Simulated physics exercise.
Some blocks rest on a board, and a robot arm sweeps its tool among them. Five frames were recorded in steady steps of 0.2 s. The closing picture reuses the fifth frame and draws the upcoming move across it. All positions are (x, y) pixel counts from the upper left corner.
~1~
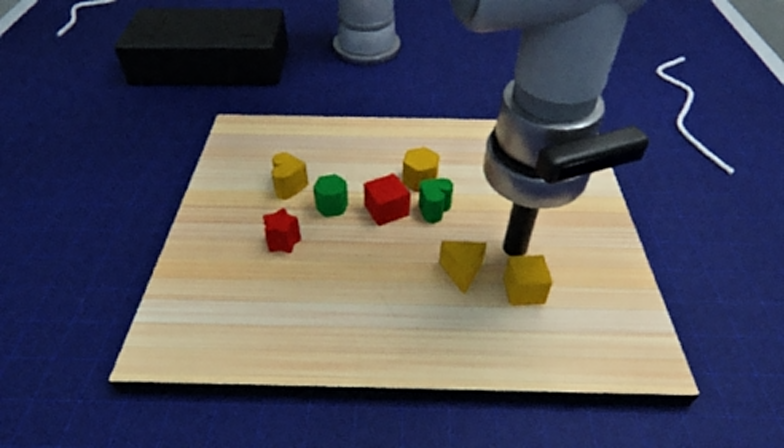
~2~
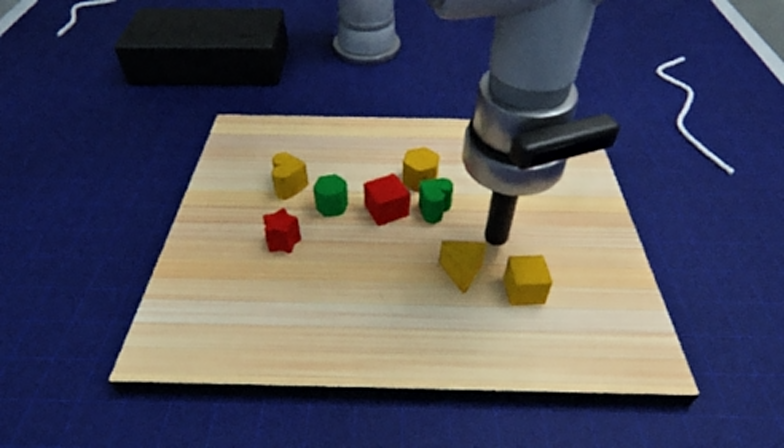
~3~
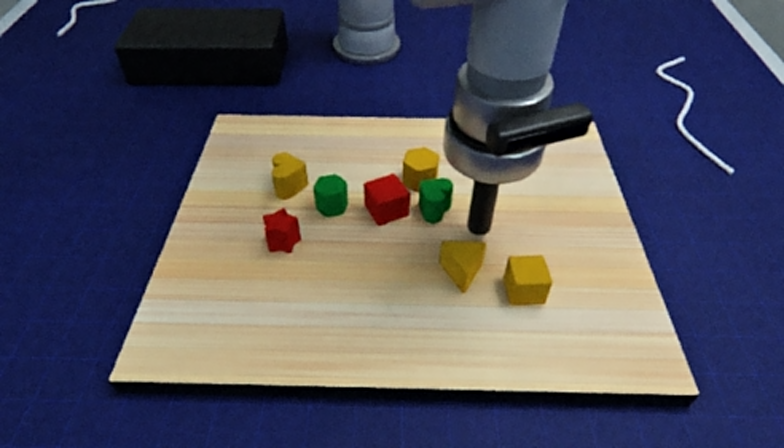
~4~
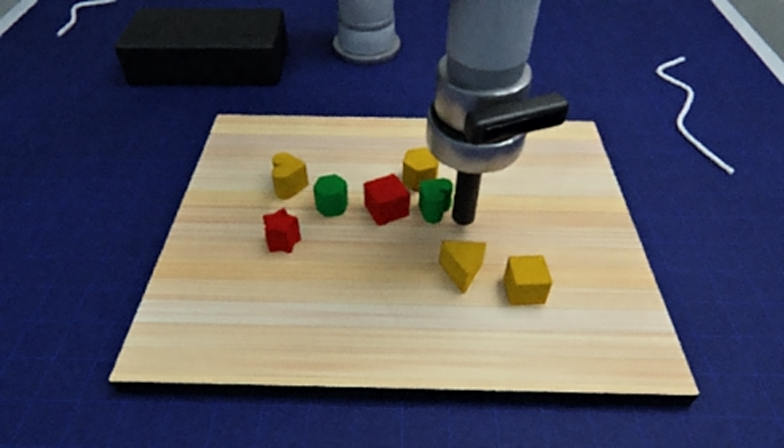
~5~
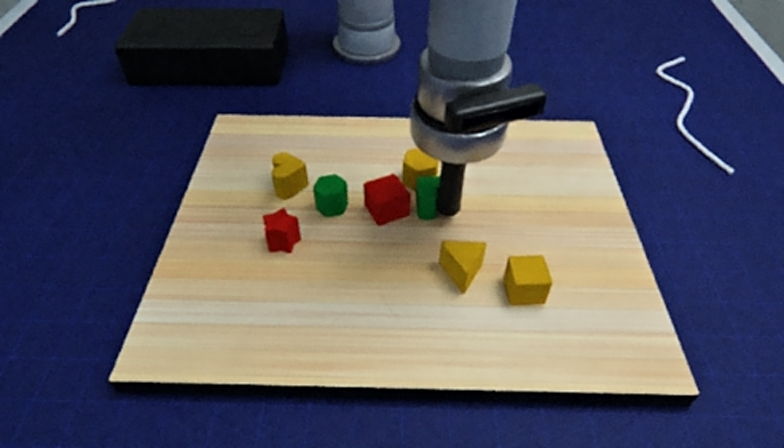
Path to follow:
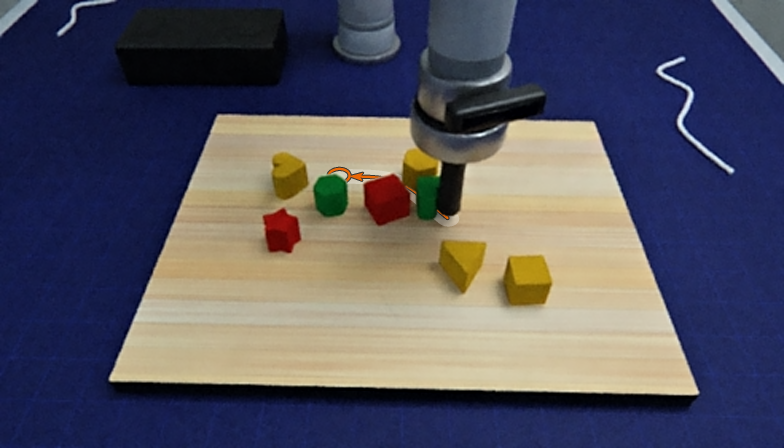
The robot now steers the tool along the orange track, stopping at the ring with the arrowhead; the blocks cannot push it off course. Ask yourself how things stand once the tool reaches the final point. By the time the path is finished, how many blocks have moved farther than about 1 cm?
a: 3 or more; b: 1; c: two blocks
c.
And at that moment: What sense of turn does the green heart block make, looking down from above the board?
Direction: Clockwise.
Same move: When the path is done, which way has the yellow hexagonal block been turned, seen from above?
In a top view, it turns clockwise.
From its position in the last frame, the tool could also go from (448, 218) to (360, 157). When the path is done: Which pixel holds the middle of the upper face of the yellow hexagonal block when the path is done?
Pixel (410, 139).
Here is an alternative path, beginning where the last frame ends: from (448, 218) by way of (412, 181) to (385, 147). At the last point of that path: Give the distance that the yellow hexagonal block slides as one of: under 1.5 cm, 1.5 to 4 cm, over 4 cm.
My estimate: Beyond 4 cm.
Drawn move, from (448, 218) through (417, 194) and (381, 178) to (339, 176).
What follows on the original path. One third of the way, tool (418, 184); yellow hexagonal block (410, 141), turned 40° clockwise; green heart block (401, 162).
Two thirds of the way, tool (381, 168); yellow hexagonal block (407, 135), turned 65° clockwise; green heart block (365, 146).
At the end, tool (338, 166); red square block still; yellow hexagonal block (407, 135), turned 65° clockwise; green heart block (345, 140), turned 55° clockwise.
